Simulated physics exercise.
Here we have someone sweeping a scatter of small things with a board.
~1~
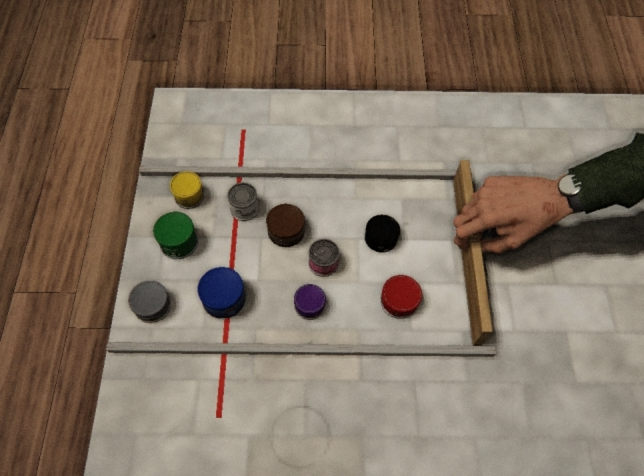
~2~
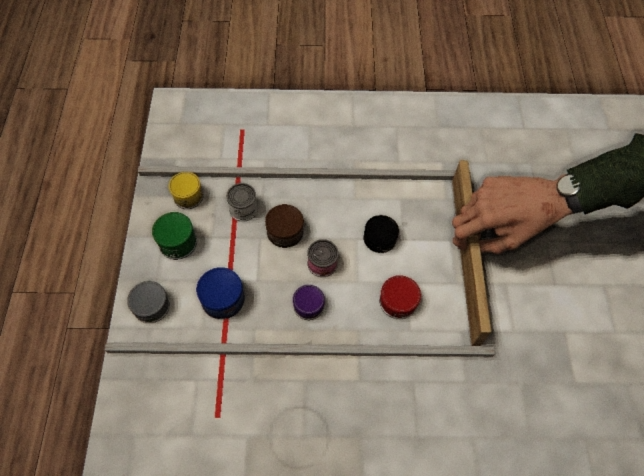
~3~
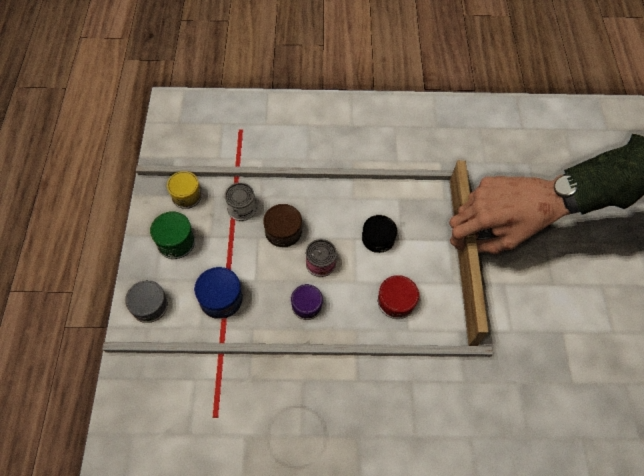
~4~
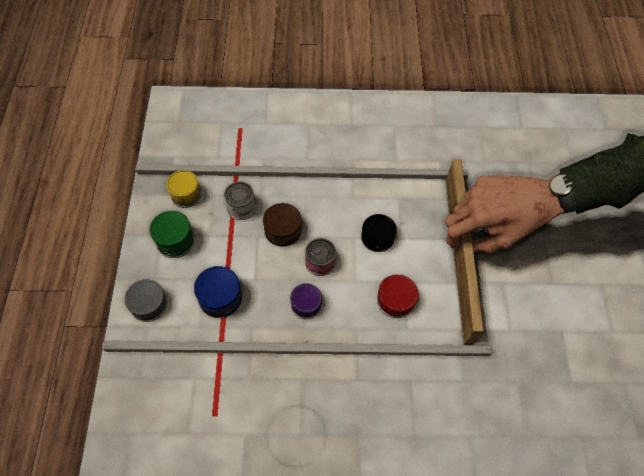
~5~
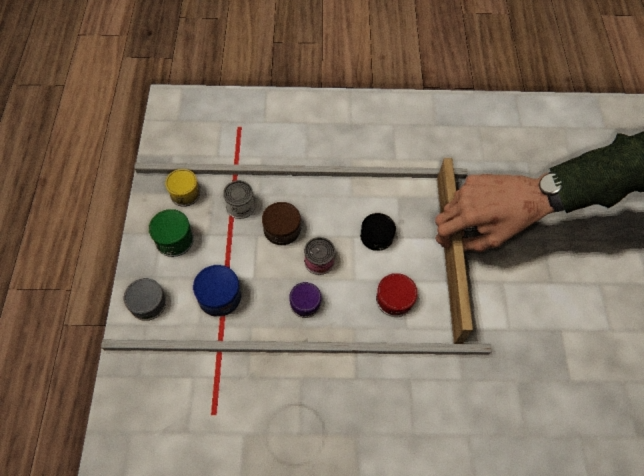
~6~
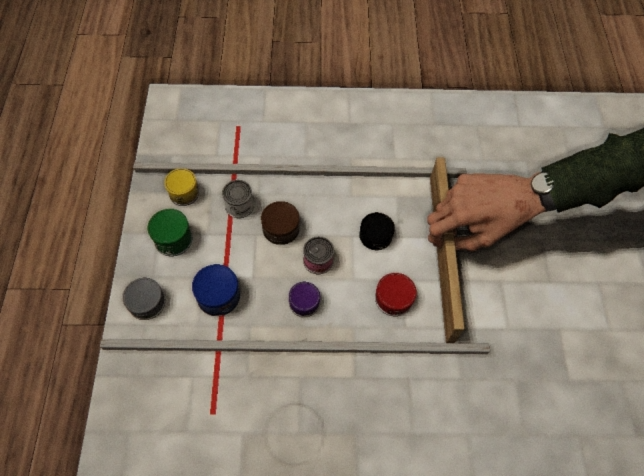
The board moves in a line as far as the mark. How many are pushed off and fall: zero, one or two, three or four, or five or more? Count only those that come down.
Outcome: The number that fall off is zero.
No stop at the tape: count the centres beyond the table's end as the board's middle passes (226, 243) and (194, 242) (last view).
Past the end: 0 and 1.
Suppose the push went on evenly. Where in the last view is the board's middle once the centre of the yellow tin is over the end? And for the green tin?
At (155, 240) for the yellow tin; at (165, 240) for the green tin.
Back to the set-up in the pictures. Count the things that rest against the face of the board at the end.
In contact: 4.
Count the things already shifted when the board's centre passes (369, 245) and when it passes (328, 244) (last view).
2 and 5.
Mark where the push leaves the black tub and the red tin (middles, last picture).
Near (212, 223) and (203, 294).
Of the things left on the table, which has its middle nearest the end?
It is the grey tin.
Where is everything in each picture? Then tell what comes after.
Grey tin (150, 302); green tin (176, 236); yellow tin (188, 190); board (471, 249); tape (233, 255), in the first frame.
Green tin (175, 236); board (470, 249), in the second frame.
Yellow tin (185, 190); pink pot (321, 258), in the third frame.
Grey tin (146, 301); brown tub (283, 225), in the fourth frame.
Green tin (172, 233); white pot (239, 200), in the fifth frame.
Grey tin (144, 299); green tin (171, 233); yellow tin (182, 188); board (445, 246); tape (227, 252), in the sixth frame.
Soon after, none off yet; grey tin at rest near (144, 299); green tin at rest near (171, 233); yellow tin at rest near (182, 188).
At rest, the number that fall off is zero.
